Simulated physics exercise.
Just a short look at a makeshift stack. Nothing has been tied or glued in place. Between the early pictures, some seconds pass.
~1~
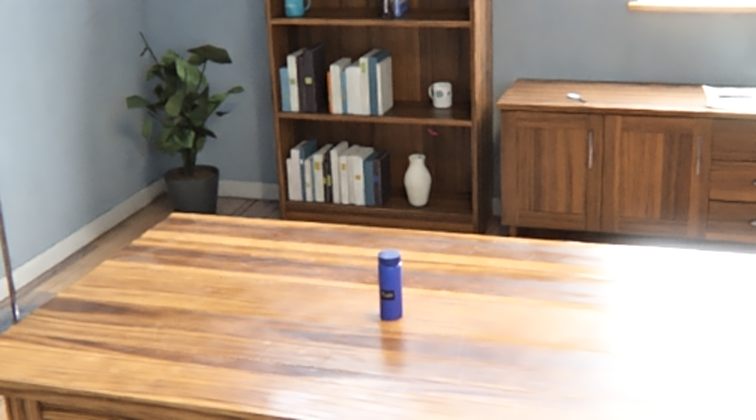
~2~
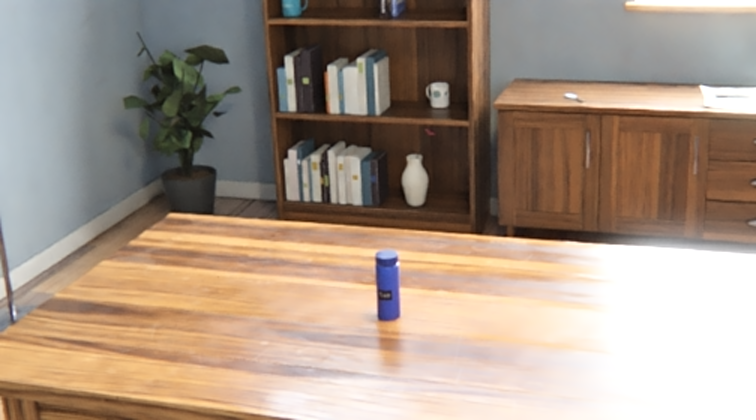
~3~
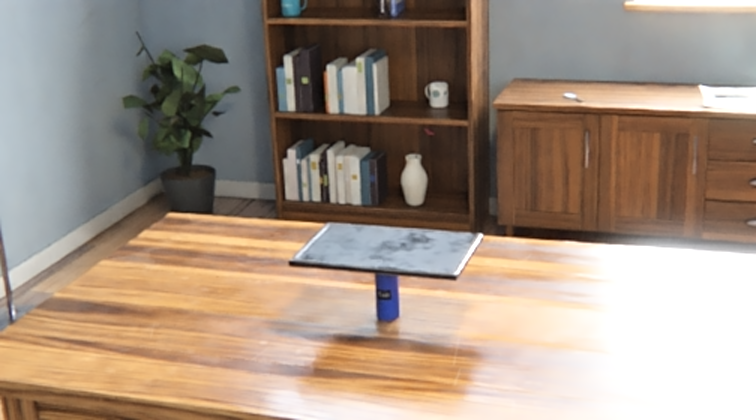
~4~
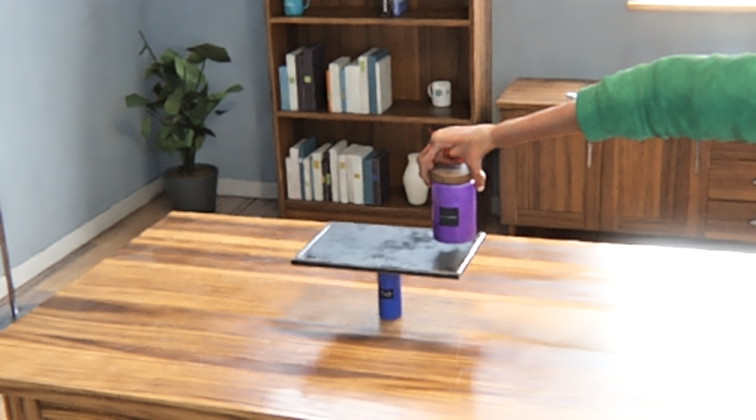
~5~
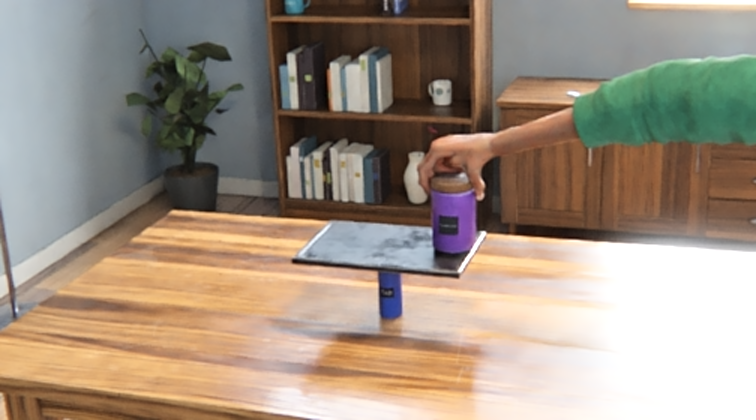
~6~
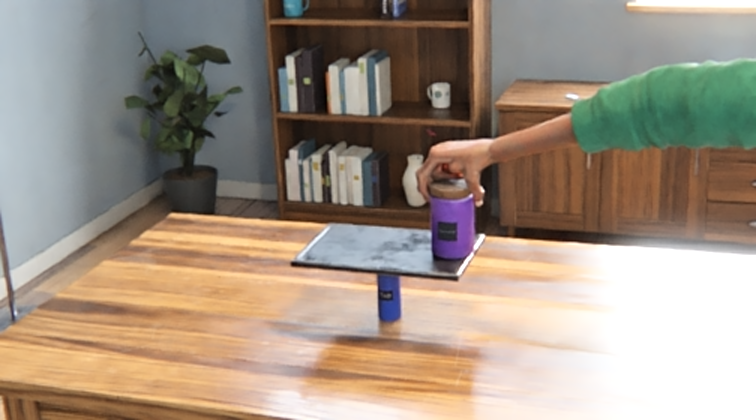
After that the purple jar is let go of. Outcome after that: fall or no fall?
I predict the stack won't bear it.
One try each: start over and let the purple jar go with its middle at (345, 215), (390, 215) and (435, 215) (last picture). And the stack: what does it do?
First time it falls over, second time it stays put, third time it falls over.
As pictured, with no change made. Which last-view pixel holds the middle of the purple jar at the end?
I'd point to roughly (525, 307).
Then, 0.40 s on from there, purple jar now fallen; black lid turned 61° from how it was put.
Then, 0.60 s on from there, black lid now fallen; blue shaker turned 42° from how it was put.
In the end, fallen, blue shaker, purple jar and black lid. At the end, from the last picture's camera, purple jar near (525, 307). The stack gives way.
